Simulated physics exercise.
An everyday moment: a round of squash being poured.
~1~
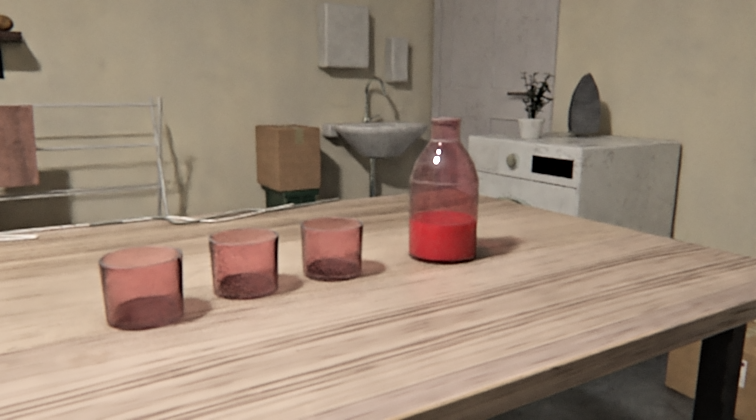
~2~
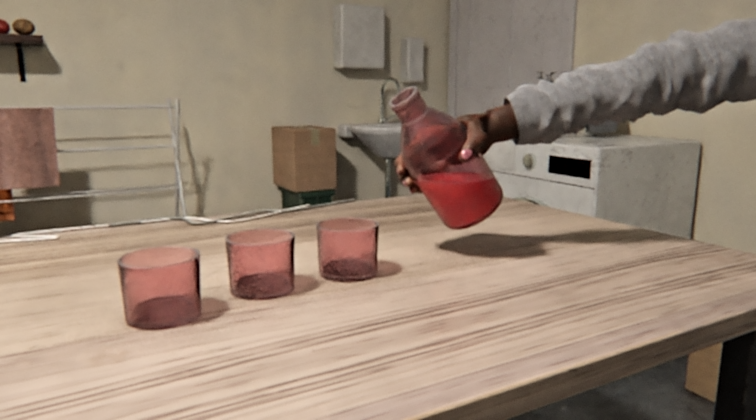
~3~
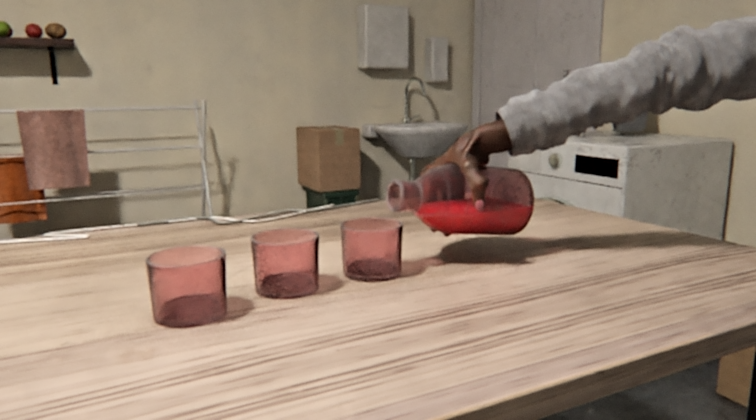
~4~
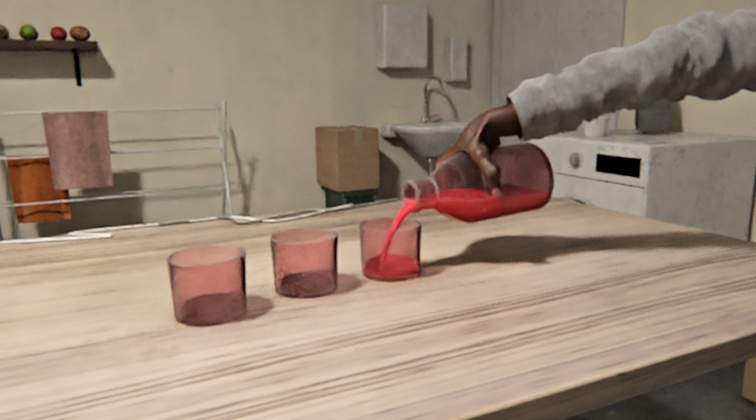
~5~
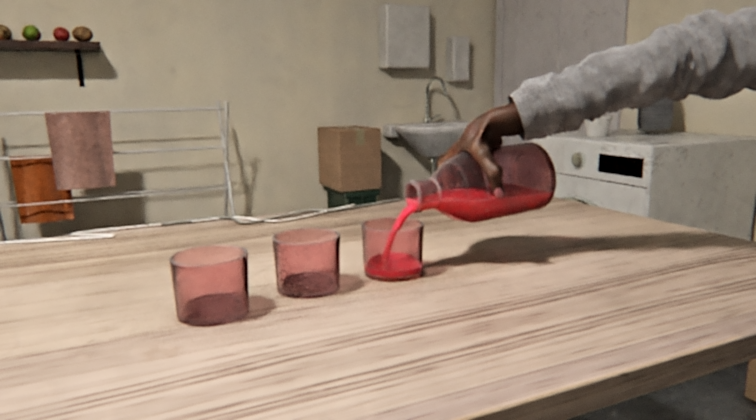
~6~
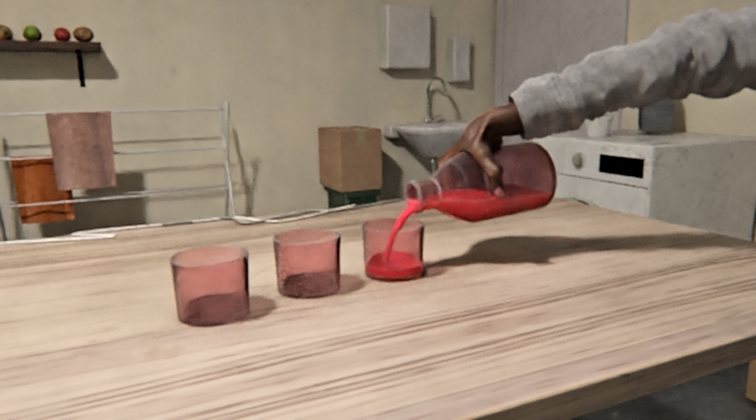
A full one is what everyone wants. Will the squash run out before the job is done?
That's going to be too little for everybody.
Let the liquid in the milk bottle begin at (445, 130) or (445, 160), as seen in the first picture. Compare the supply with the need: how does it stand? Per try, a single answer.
Note: Ok / ok.
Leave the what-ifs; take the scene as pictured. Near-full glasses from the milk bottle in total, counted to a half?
It comes to around 1.5 servings.
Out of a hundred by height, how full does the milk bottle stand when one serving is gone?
About 10 %.
Soon after, the first is about half full.
Later, the first is done and the milk bottle has about a third of its load.
In the end, the milk bottle is empty with one filled and the next at about half of a serving.
